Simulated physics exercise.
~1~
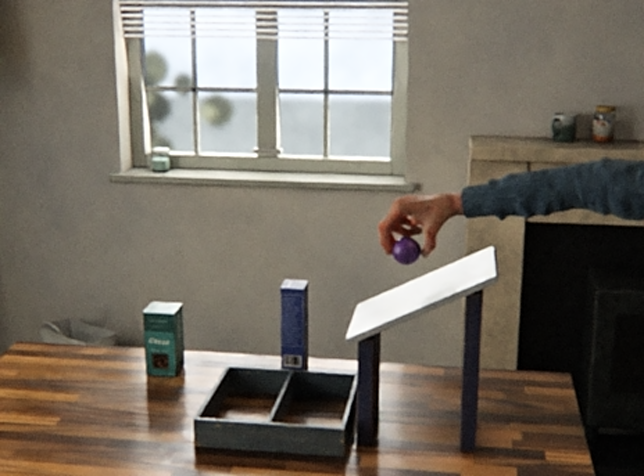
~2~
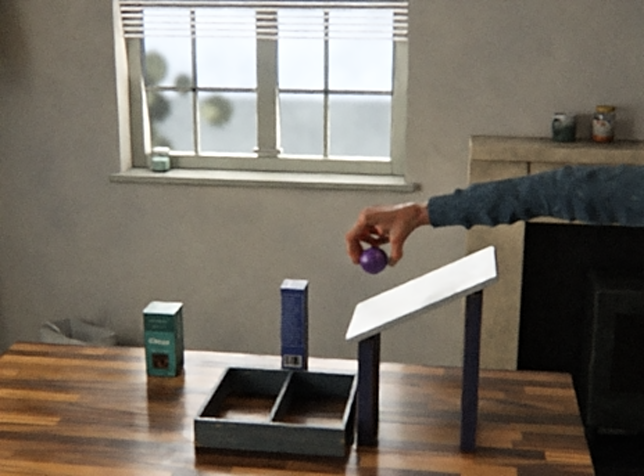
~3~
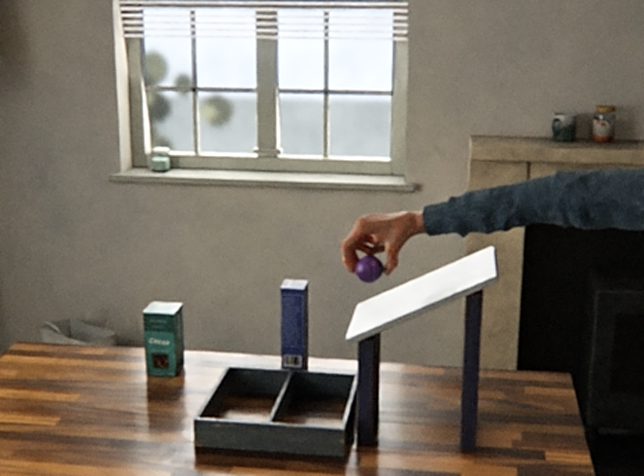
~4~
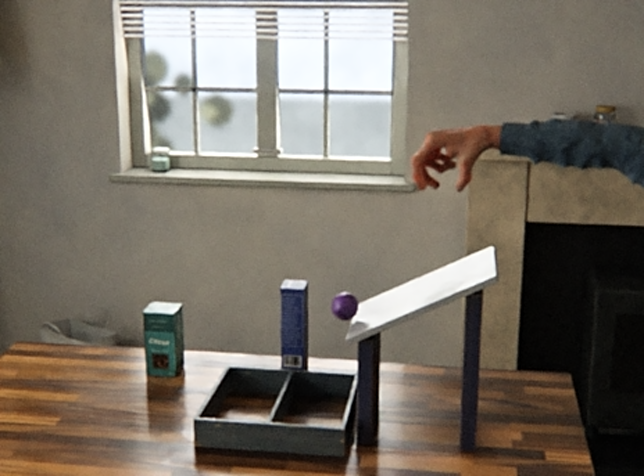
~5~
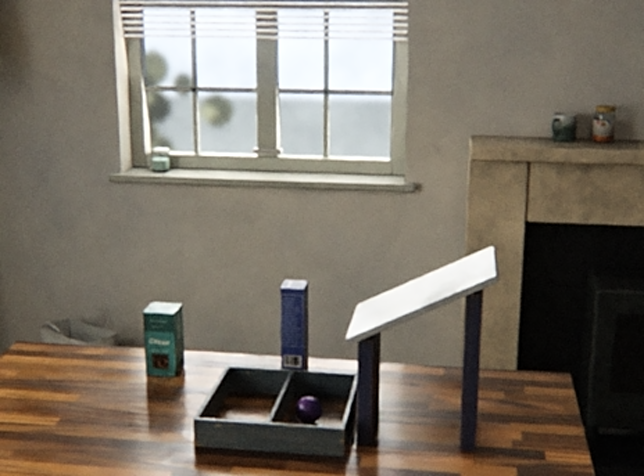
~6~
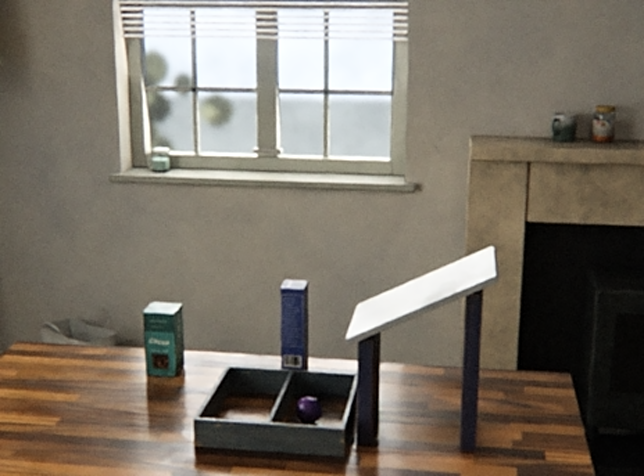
A purple onion, held by a hand above a slanted white board, was moved left and lowered toward the board's low end, then let go. It dropped off the edge into the nearer bay of the tray and stayed there, both cartons still standing.
